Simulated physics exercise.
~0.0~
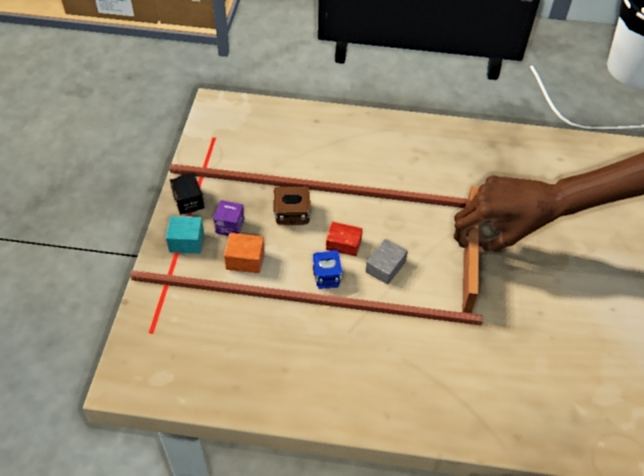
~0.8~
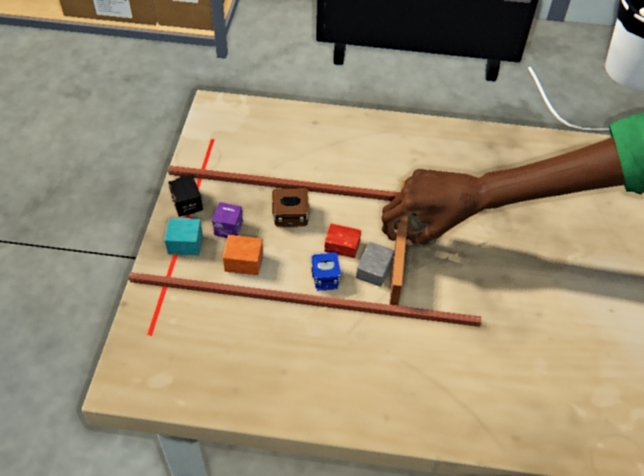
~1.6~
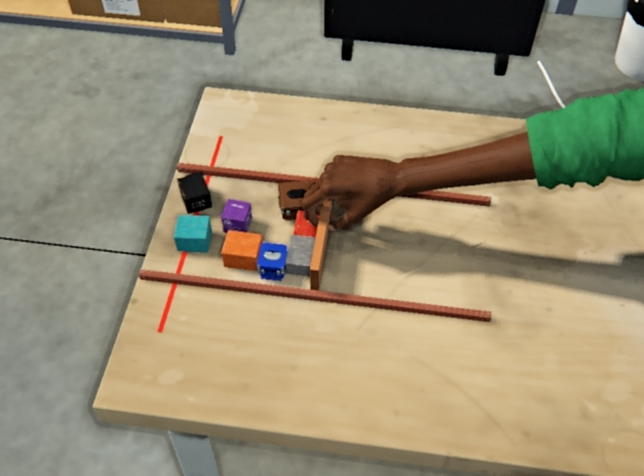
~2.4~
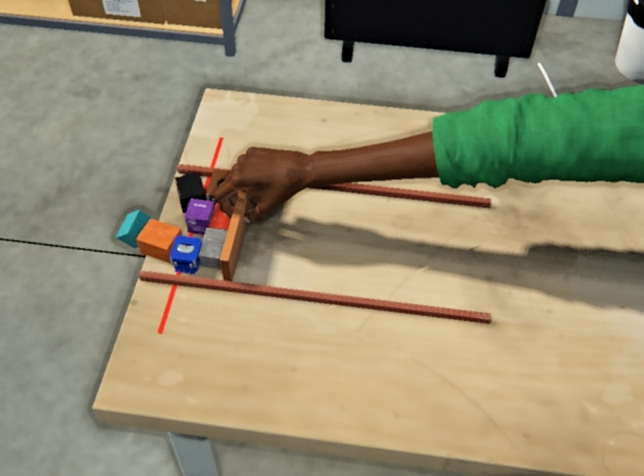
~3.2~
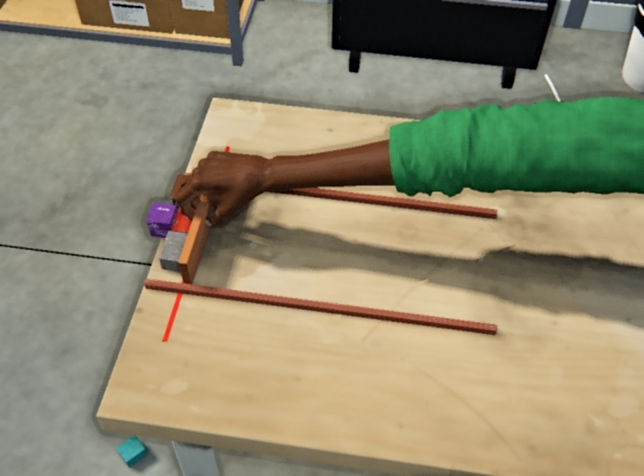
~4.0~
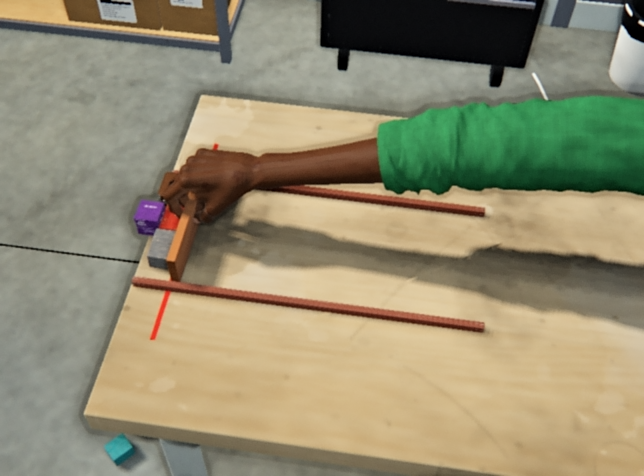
On a pale wooden table above a grey concrete floor, seen from above by a slightly swaying camera, two reddish rails run toward a red tape line near the left edge. Between them sit black, turquoise, purple, orange, brown, red, blue and grey blocks and small objects. A hand, its arm in a green sleeve, pushes an upright board leftward, gathering the grey, blue and red pieces against the rest. The cluster crosses the tape, and the turquoise block tips at the table's edge. It ends on the floor, the orange, blue and black pieces are gone from view, and the board stops near the line with the purple, red and grey ones beside it.
